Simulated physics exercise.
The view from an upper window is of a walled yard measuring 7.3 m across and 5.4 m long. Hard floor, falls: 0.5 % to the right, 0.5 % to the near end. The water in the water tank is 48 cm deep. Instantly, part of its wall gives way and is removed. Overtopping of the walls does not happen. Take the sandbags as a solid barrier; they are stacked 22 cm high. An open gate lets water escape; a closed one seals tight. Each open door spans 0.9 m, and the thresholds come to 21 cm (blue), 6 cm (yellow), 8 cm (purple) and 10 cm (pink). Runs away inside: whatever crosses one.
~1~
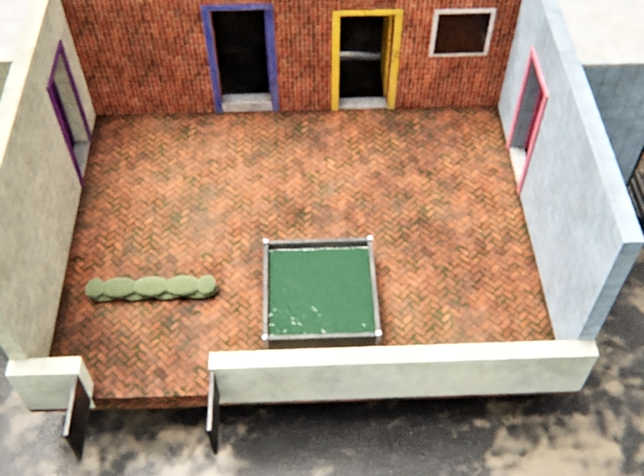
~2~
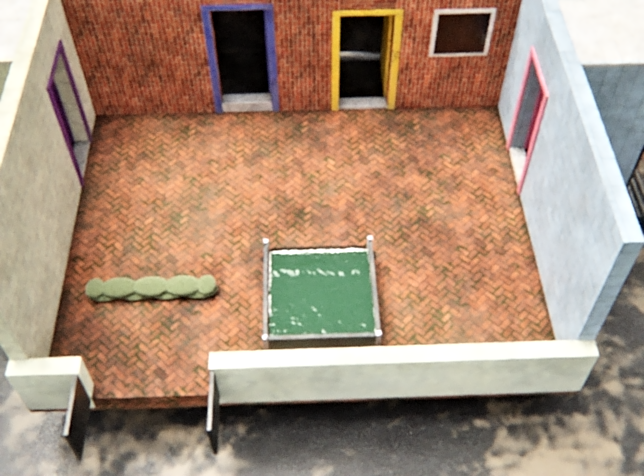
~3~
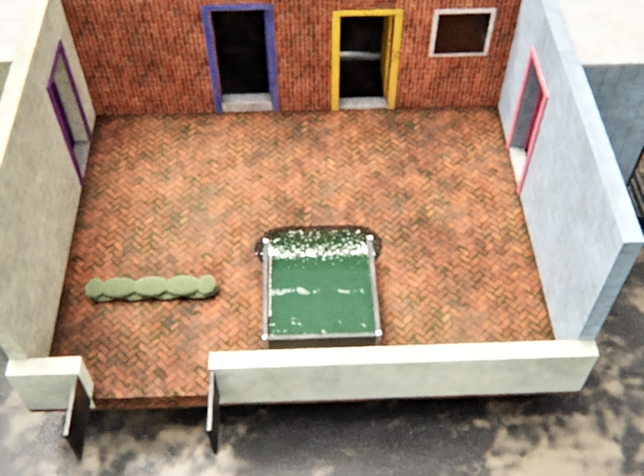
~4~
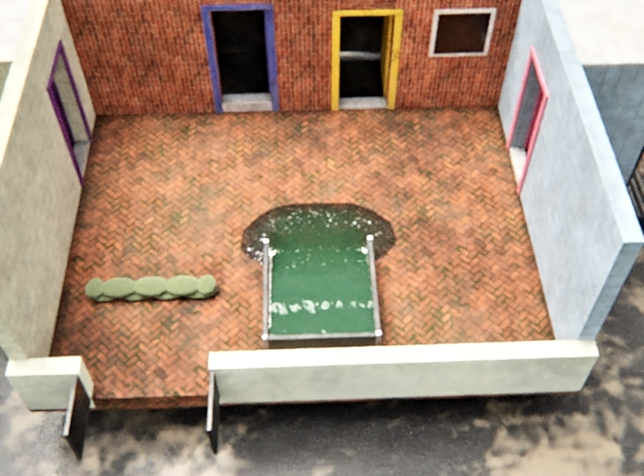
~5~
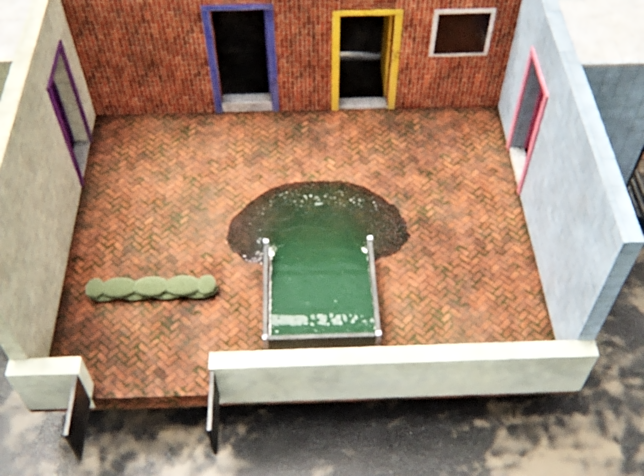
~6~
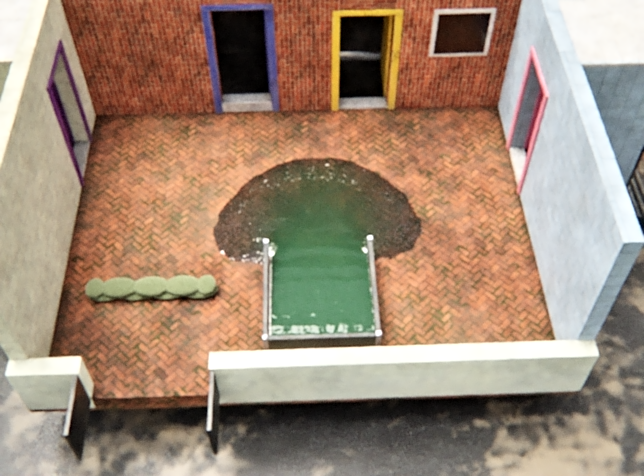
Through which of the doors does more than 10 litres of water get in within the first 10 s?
The blue door will most likely respect the limit; the yellow door will most likely bust the limit; the purple door will most likely respect the limit; the pink door will most likely respect the limit.
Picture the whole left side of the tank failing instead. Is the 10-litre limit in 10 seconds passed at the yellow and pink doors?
For yellow, too little; for pink, too little.
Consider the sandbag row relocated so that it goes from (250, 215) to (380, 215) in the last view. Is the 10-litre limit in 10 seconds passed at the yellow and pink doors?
Well, the yellow one ends up within bounds and the pink one ends up within bounds.
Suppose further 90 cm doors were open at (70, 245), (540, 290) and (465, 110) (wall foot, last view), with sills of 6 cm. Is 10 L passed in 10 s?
Note, doorways in listed order: Stays short, stays short, goes beyond.
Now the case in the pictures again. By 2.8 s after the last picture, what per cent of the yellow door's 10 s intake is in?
Fraction in by then: Around 85 per cent.
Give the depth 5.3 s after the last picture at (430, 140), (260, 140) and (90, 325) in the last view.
Around 5 cm, 4 cm and 0 cm.
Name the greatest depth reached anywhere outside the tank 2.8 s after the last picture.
Peak depth: Approx. 18 cm.
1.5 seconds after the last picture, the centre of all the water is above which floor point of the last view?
Its balance point lies near (316, 213).
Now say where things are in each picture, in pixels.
Still water, 48 cm deep, in the water tank at (320, 289), in the first picture.
Water pours out on the water tank's far side and has run 0.8 m, to a hidden place; typically 9 cm deep outside, 48 cm at the water tank's back, in the second picture.
Water pours out on the water tank's far side and has run 1.0 m, to (375, 242); typically 9 cm deep outside, 48 cm at the water tank's back, in the third picture.
The front is at (365, 213), 1.3 m from the gap on the water tank's far side; 2.1 m2 of floor is under water; 48 cm left at the back of the water tank, in the fourth picture.
Water pours out on the water tank's far side and has run 1.7 m, to (352, 188); typically 6 cm deep outside, 44 cm at the water tank's back, in the fifth picture.
The front is at (332, 162), 2.2 m from the gap on the water tank's far side; 4.5 m2 of floor is under water; 40 cm left at the back of the water tank, in the sixth picture.
Then, 0.7 s after the last picture water covers 30 % of the floor and is deepest (18 cm) near (311, 253); blue door not reached, yellow door 6 cm at the sill, 0 L in, purple door not reached, pink door not reached.
Then, 1.5 s after the last picture water covers 40 % of the floor and is deepest (20 cm) near (296, 117); blue door 16 cm at the sill, 0 L in, yellow door 17 cm at the sill, 26 L in, purple door not reached, pink door not reached.
Then, 2.8 s after the last picture water covers 45 % of the floor and is deepest (18 cm) near (497, 119); blue door 10 cm at the sill, 0 L in, yellow door 12 cm at the sill, 73 L in, purple door not reached, pink door 3 cm at the sill, 0 L in.
Then, 5.3 s after the last picture water covers 60 % of the floor and is deepest (9 cm) near (497, 119); blue door 4 cm at the sill, 0 L in, yellow door 4 cm at the sill, 86 L in, purple door 6 cm at the sill, 4 L in, pink door 7 cm at the sill, 0 L in.
Then, 9.3 s after the last picture water covers 85 % of the floor and is deepest (8 cm) near (532, 369); blue door 2 cm at the sill, 0 L in, yellow door 2 cm at the sill, 86 L in, purple door 2 cm at the sill, 4 L in, pink door 4 cm at the sill, 0 L in.
